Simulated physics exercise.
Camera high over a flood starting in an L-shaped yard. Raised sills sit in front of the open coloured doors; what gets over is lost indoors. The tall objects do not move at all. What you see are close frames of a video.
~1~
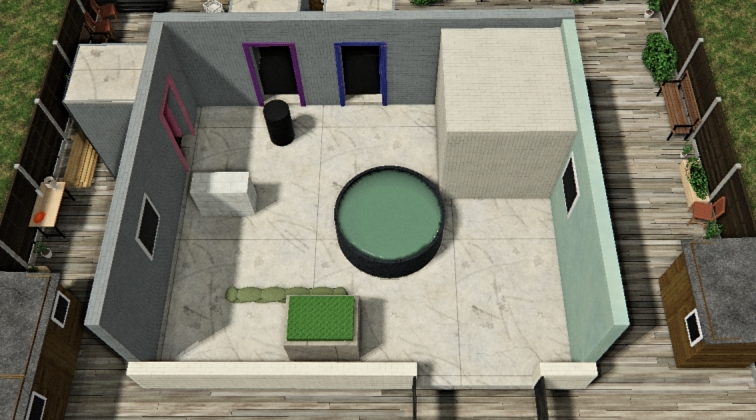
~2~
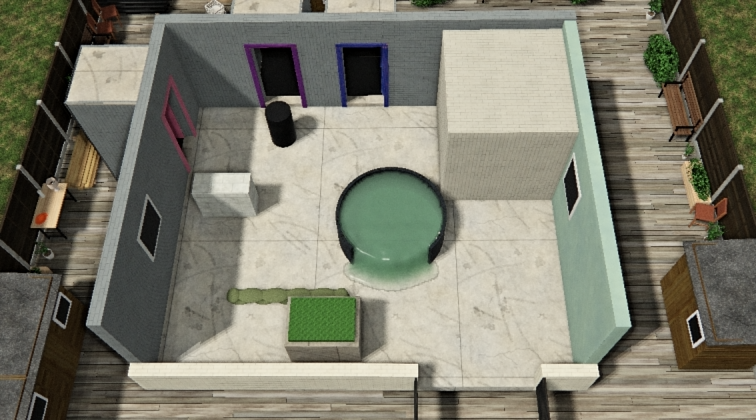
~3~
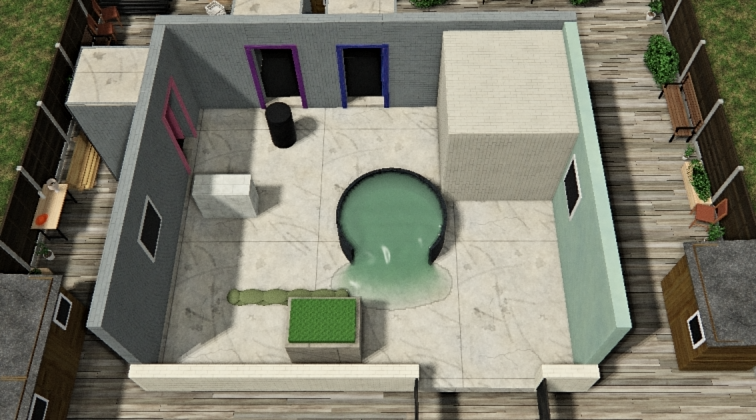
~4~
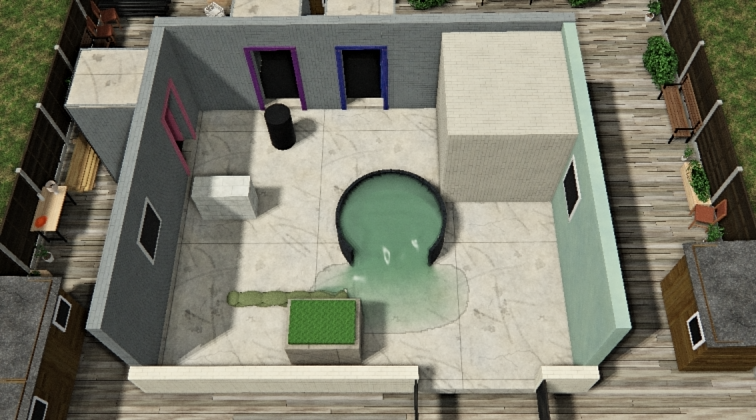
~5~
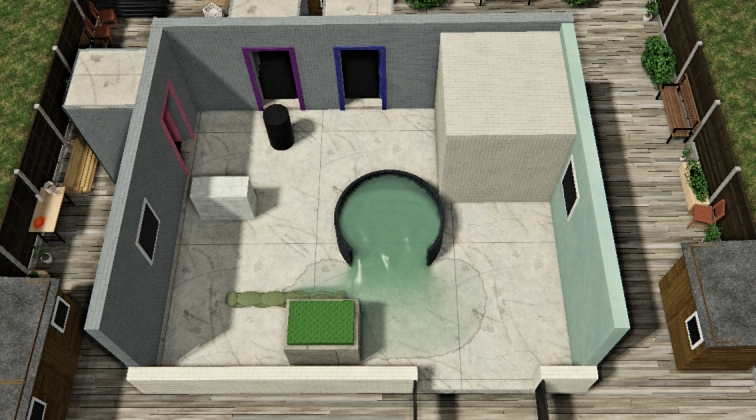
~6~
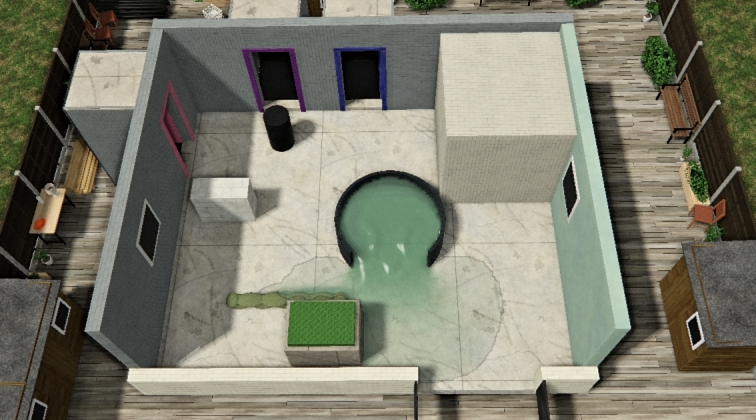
The clip shows a high view of a walled, pale-floored yard where a round tank of green water stands full, then opens at its near side, and water pours out, spreading across the floor around the grass-topped block.
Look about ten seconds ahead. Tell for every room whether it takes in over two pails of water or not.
Result: The blue door will keep it to two buckets; the purple door will keep it to two buckets; the pink door will keep it to two buckets.
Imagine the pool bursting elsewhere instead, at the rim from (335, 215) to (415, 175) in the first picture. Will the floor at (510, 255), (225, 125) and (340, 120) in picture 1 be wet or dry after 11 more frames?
In turn: Untouched, swamped, swamped.
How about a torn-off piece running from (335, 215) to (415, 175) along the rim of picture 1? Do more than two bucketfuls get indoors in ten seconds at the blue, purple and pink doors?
Result per door - blue door: Exceeds; purple door: Exceeds; pink door: Exceeds.
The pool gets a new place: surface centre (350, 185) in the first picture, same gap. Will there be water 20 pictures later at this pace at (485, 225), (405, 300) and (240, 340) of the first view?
The three spots read left dry, swamped, swamped.
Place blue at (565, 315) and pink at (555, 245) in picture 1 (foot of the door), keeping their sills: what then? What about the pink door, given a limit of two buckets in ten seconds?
Note: Pink door lets in too little.
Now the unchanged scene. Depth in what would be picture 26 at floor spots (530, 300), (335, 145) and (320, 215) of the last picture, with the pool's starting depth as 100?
Respectively near 2, 0 and 0 per cent.
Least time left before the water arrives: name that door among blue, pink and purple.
The pink door.
A moment on, water covers 30 % of the floor; the blue door not reached, the purple door not reached, the pink door not reached.
Next, water covers 40 % of the floor; the blue door not reached, the purple door not reached, the pink door not reached.
Then, water covers 45 % of the floor; the blue door not reached, the purple door not reached, the pink door not reached.
Later, water covers 60 % of the floor; the blue door not reached, the purple door not reached, the pink door wet at the sill, nothing in.
In the end, water covers 80 % of the floor; the blue door not reached, the purple door wet at the sill, nothing in, the pink door wet at the sill, nothing in.
